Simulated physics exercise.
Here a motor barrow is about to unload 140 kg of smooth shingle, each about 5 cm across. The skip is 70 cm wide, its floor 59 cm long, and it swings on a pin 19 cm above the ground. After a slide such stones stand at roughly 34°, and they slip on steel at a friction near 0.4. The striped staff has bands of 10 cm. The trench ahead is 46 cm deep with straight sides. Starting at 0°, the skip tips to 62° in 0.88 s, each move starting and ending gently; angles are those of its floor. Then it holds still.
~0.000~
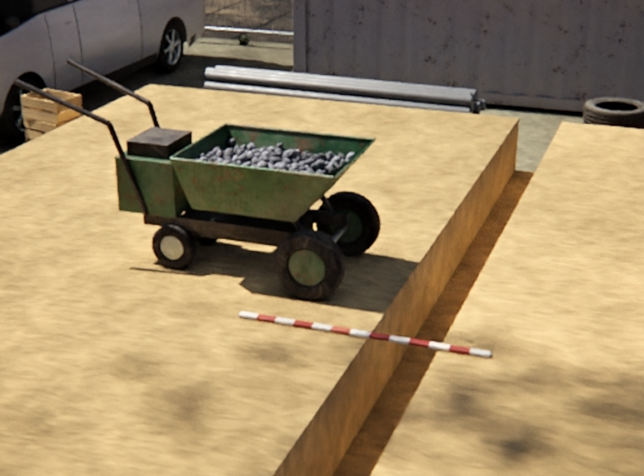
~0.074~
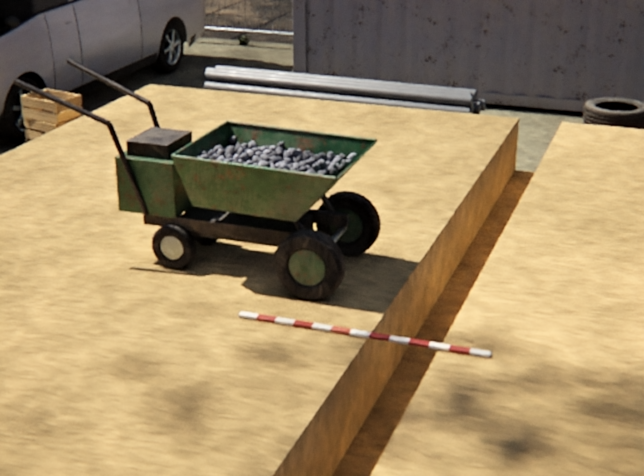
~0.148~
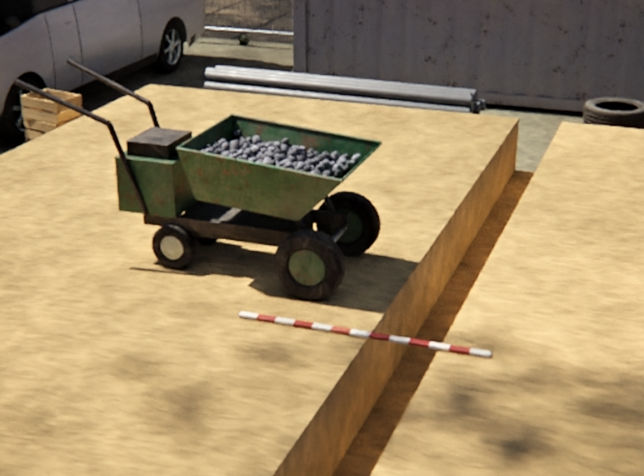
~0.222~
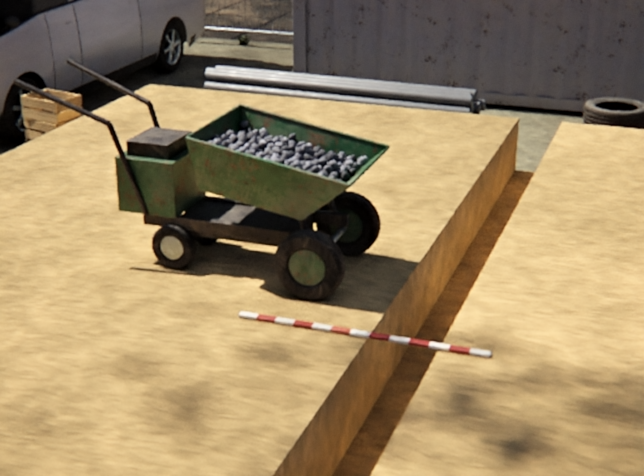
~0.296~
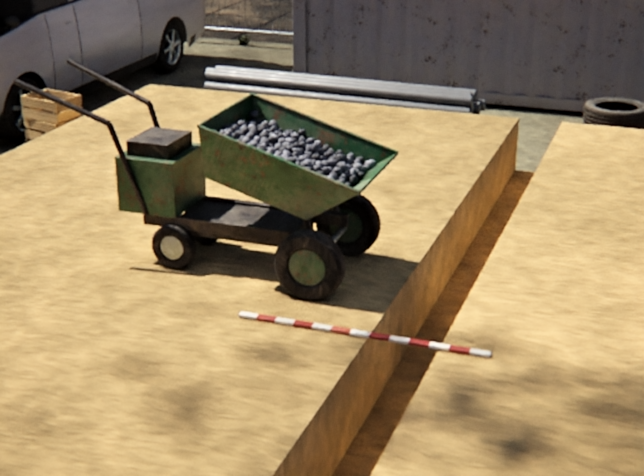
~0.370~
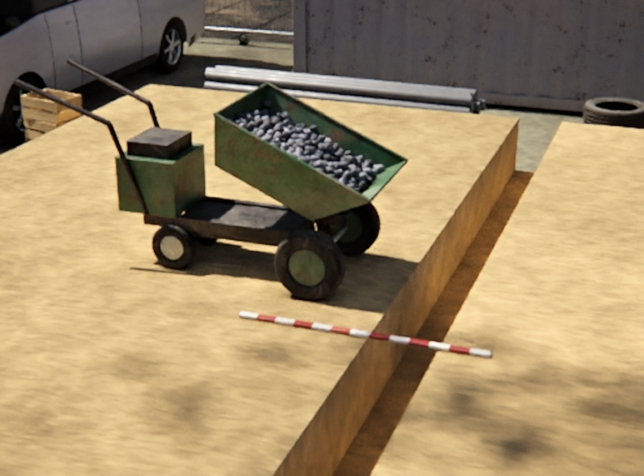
The green skip of a motor barrow, heaped with smooth grey stones, stands on sandy ground in a sunlit yard, seen from above and to one side. A red-and-white staff lies before it near a straight-sided trench, with a pale car, metal poles and a grey wall behind. The skip starts level, then its left end rises steadily, sloping the load rightward, while barrow and camera stay still.
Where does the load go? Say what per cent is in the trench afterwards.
Some 58 per cent of it.
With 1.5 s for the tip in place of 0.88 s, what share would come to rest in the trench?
It would be near 75 per cent.
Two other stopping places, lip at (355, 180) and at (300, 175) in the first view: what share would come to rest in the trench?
Near 40 per cent from the first place, 90 from the second.
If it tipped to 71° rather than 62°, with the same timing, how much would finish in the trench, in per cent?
It would be near 50 per cent.
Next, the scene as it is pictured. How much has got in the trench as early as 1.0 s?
Some 20 per cent.
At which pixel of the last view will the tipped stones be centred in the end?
Their middle is at about (460, 347).
After 0.7 s the floor is at 52°; 100 % in the skip; the foremost stones are at (397, 216).
After 1.0 s the floor is at 62°; 77 % in the skip, 19 % in the trench, 4 % past the trench; the foremost stones are at (480, 285).
After 1.3 s the floor is at 62°; 32 % in the skip, 29 % in the trench, 39 % past the trench; the foremost stones are at (597, 301).
After 3.3 s the floor is at 62°; 0 % in the skip, 58 % in the trench, 42 % past the trench; the foremost stones are past the picture's edge.
